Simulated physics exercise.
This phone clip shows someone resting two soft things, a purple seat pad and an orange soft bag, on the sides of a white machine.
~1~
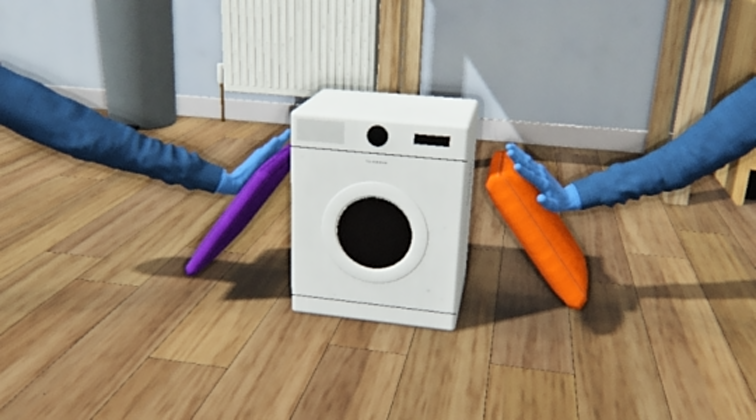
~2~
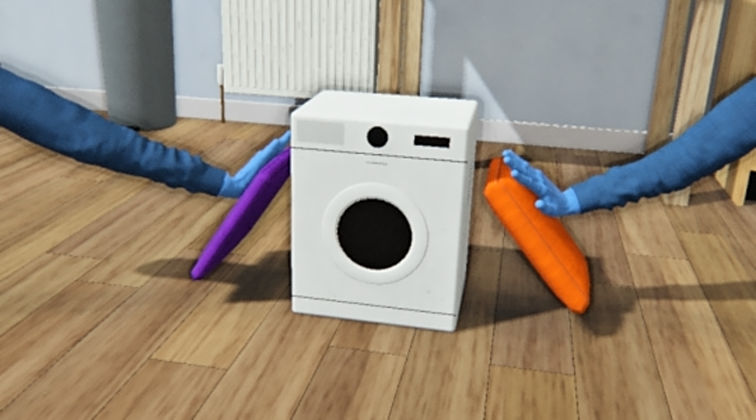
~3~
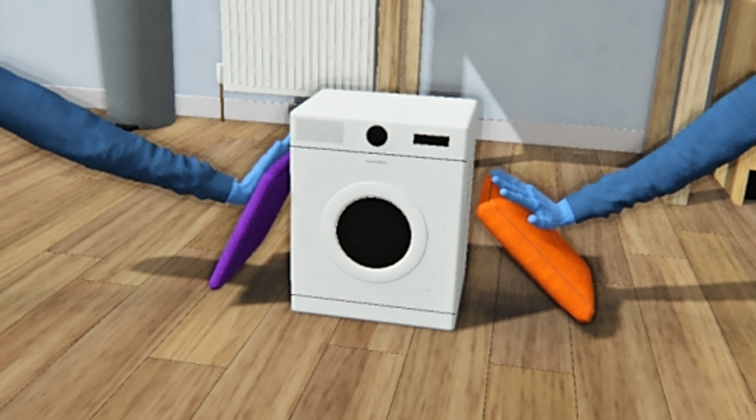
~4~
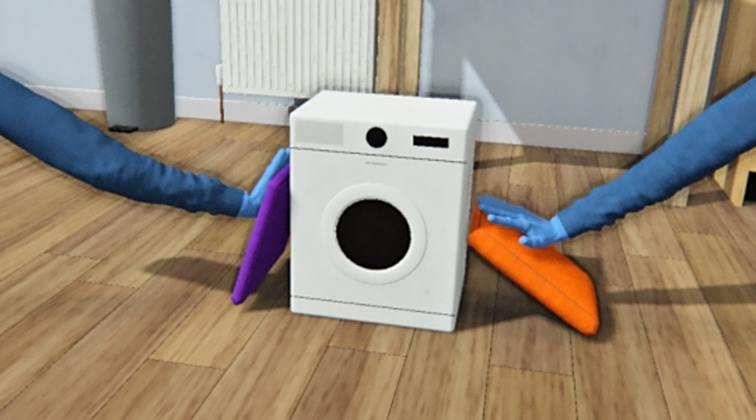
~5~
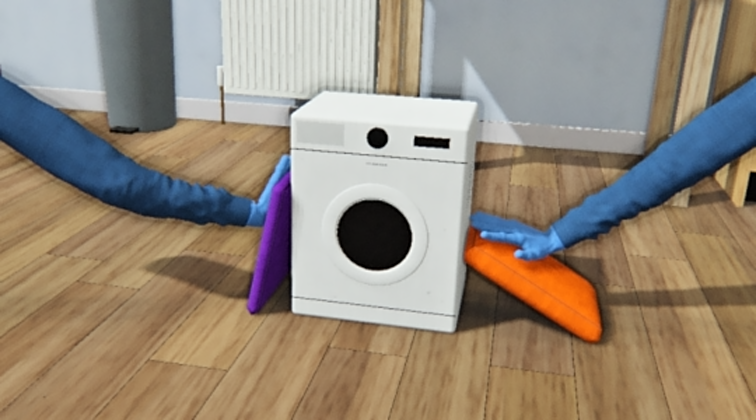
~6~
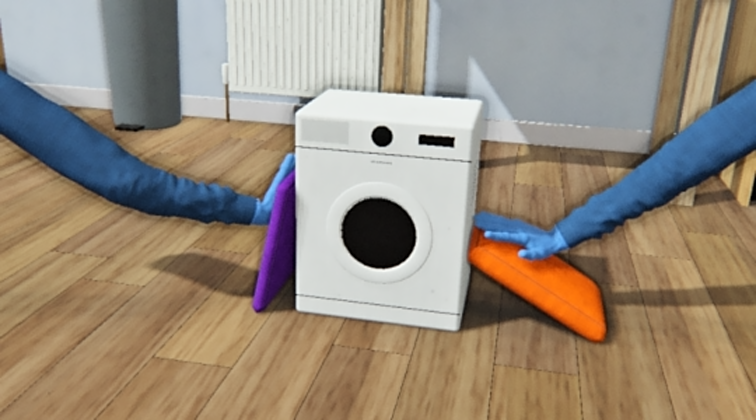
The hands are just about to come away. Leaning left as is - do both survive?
Purple seat pad survives, orange soft bag collapses.
Then, 0.20 s later than the last view, seat pad against the side near (292, 226); soft bag slipping down near (541, 288).
Then, 0.32 s later than the last view, seat pad against the side near (292, 226); soft bag flat on the floor near (541, 299).
Finally, seat pad against the side near (292, 226); soft bag flat on the floor near (541, 301). The purple seat pad keeps leaning and the orange soft bag slumps to the floor.
